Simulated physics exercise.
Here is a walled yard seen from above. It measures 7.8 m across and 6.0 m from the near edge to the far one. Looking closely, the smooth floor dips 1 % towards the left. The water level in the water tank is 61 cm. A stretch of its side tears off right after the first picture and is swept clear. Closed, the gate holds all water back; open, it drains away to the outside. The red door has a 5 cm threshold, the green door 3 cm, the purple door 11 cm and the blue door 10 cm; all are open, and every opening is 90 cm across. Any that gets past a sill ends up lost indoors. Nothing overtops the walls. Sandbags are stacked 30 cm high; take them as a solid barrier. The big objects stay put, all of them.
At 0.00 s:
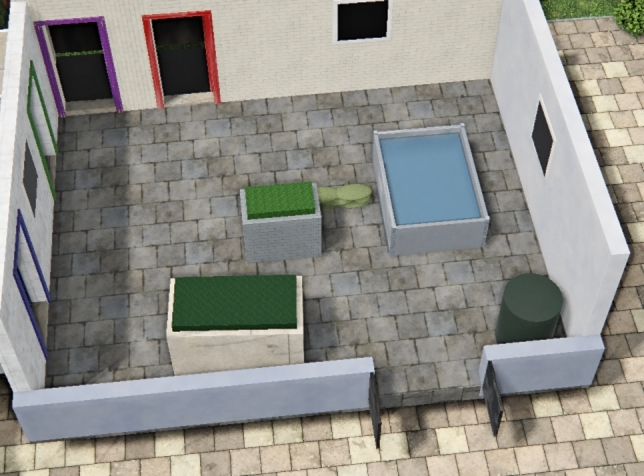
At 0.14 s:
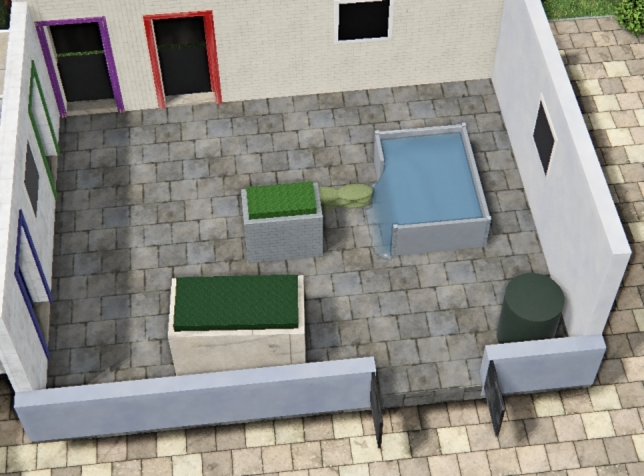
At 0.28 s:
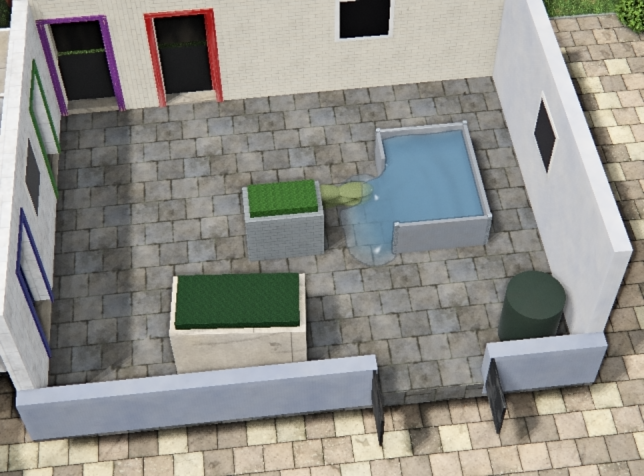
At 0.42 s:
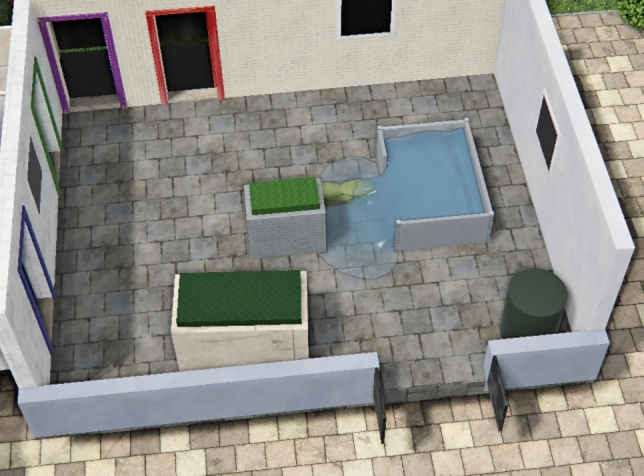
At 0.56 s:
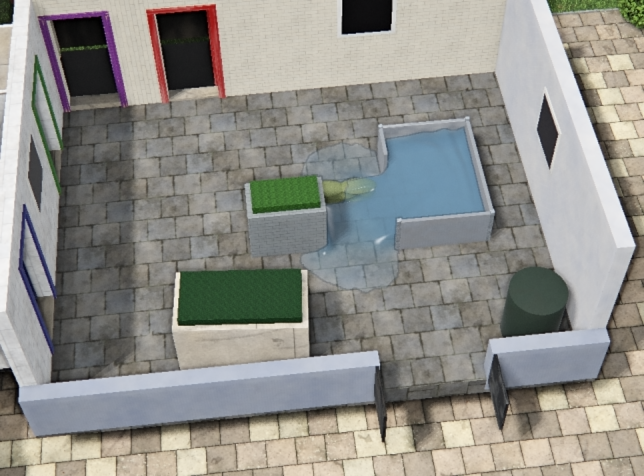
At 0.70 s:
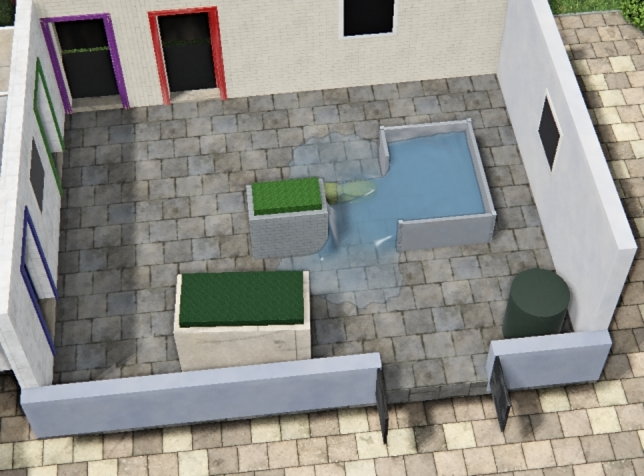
In a walled yard, water pours from the tank's broken left side and spreads across the paving.
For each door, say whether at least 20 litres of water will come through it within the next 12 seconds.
Result: The red door lets in less than the cap; the green door lets in more than the cap; the purple door lets in less than the cap; the blue door lets in less than the cap.
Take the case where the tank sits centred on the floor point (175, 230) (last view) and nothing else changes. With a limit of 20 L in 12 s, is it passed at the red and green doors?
Result - red door does not exceed it, green door exceeds it.
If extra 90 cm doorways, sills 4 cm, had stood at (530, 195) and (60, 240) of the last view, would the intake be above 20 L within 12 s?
Order as listed: Respected and surpassed.
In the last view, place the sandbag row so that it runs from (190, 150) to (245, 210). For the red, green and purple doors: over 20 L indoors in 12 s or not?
Red exceeded, green exceeded, purple within the limit.
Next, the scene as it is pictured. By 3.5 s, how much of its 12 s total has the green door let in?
I'd put it at about 5 per cent by that point.
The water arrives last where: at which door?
Door: Purple.
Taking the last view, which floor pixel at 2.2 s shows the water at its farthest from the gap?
About pixel (83, 217).
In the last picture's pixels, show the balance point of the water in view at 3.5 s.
Its balance point lies near (309, 240).
After 1.4 s water covers 25 % of the floor and is deepest (43 cm) near (339, 235); red door not reached, green door not reached, purple door not reached, blue door not reached.
After 2.2 s water covers 40 % of the floor and is deepest (31 cm) near (325, 384); red door not reached, green door not reached, purple door not reached, blue door not reached.
After 3.5 s water covers 55 % of the floor and is deepest (19 cm) near (325, 384); red door 3 cm at the sill, 0 L in, green door 7 cm at the sill, 3 L in, purple door not reached, blue door 6 cm at the sill, 0 L in.
After 7.0 s water covers 65 % of the floor and is deepest (10 cm) near (328, 236); red door 2 cm at the sill, 0 L in, green door 7 cm at the sill, 29 L in, purple door 8 cm at the sill, 0 L in, blue door 6 cm at the sill, 0 L in.
After 12.0 s water covers 75 % of the floor and is deepest (7 cm) near (65, 132); red door 4 cm at the sill, 0 L in, green door 6 cm at the sill, 79 L in, purple door 6 cm at the sill, 0 L in, blue door 5 cm at the sill, 0 L in.
